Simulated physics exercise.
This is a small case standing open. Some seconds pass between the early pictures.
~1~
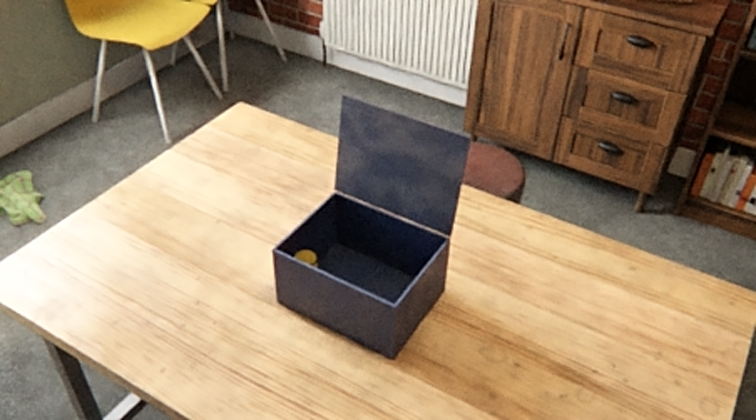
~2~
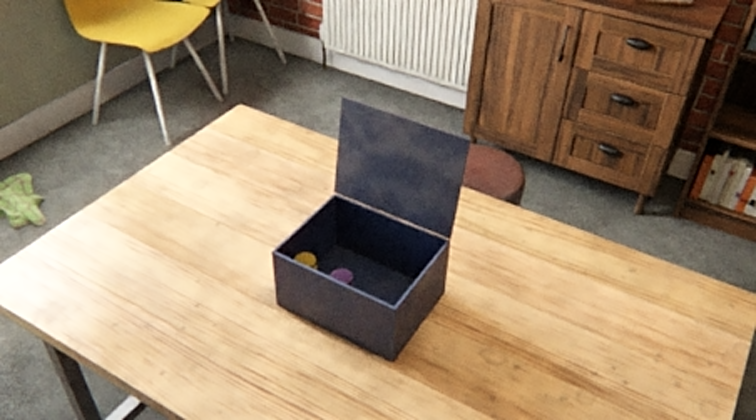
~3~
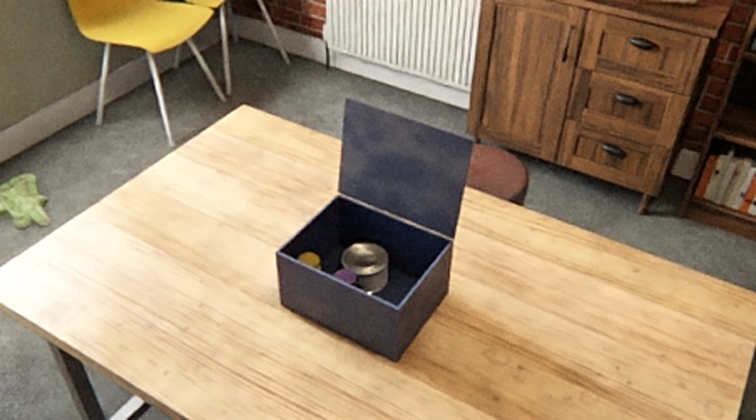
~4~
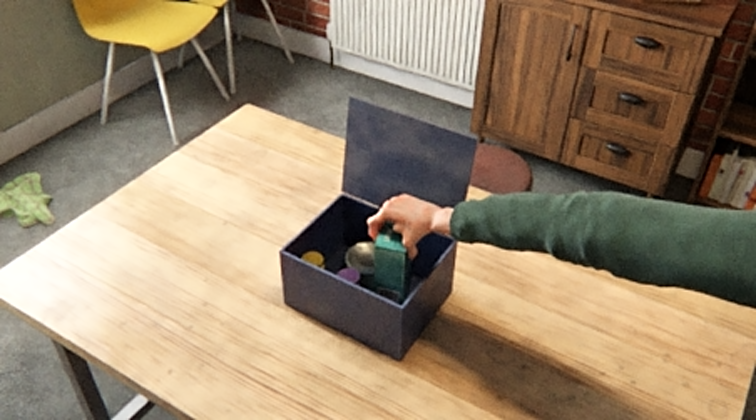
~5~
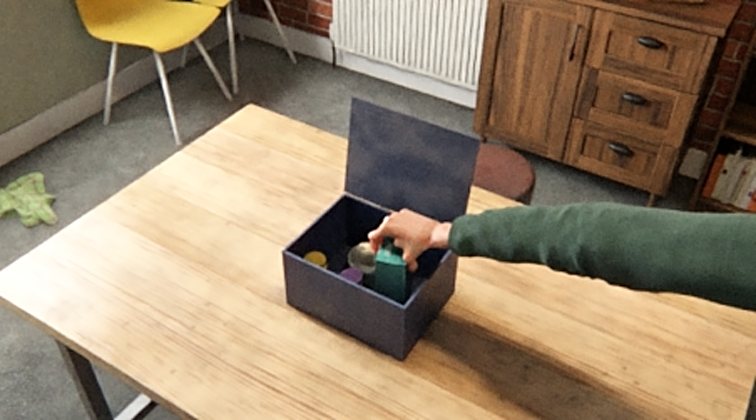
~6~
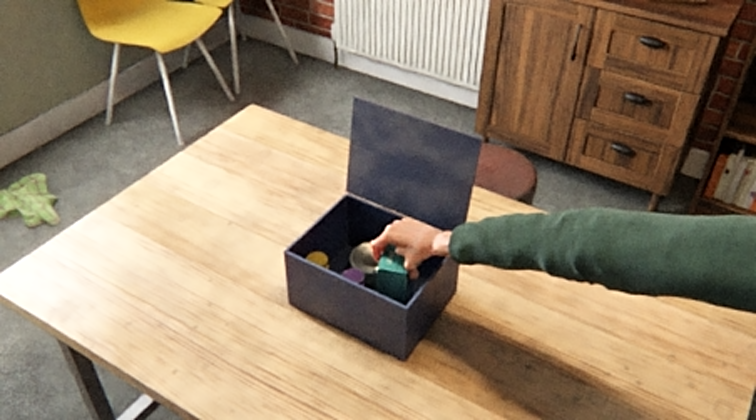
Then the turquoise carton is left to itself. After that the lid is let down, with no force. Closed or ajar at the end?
Outcome: The lid will not close.
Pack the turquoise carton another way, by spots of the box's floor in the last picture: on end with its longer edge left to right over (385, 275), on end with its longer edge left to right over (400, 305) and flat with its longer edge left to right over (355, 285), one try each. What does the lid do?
In the first case it is held up; in the second case it is held up; in the third case it closes.
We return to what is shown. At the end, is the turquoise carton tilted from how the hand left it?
The turquoise carton keeps its pose.
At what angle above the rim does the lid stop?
About 8°.
Then, 1.10 s after the last picture, lid starting down.
Then, 1.60 s after the last picture, lid 59° above the rim.
Then, 2.00 s after the last picture, lid 28° above the rim.
Then, 2.30 s after the last picture, lid 9° above the rim.
At rest, lid 9° above the rim; all 4 in place. Seen from the same camera at the end, turquoise carton near (396, 286).
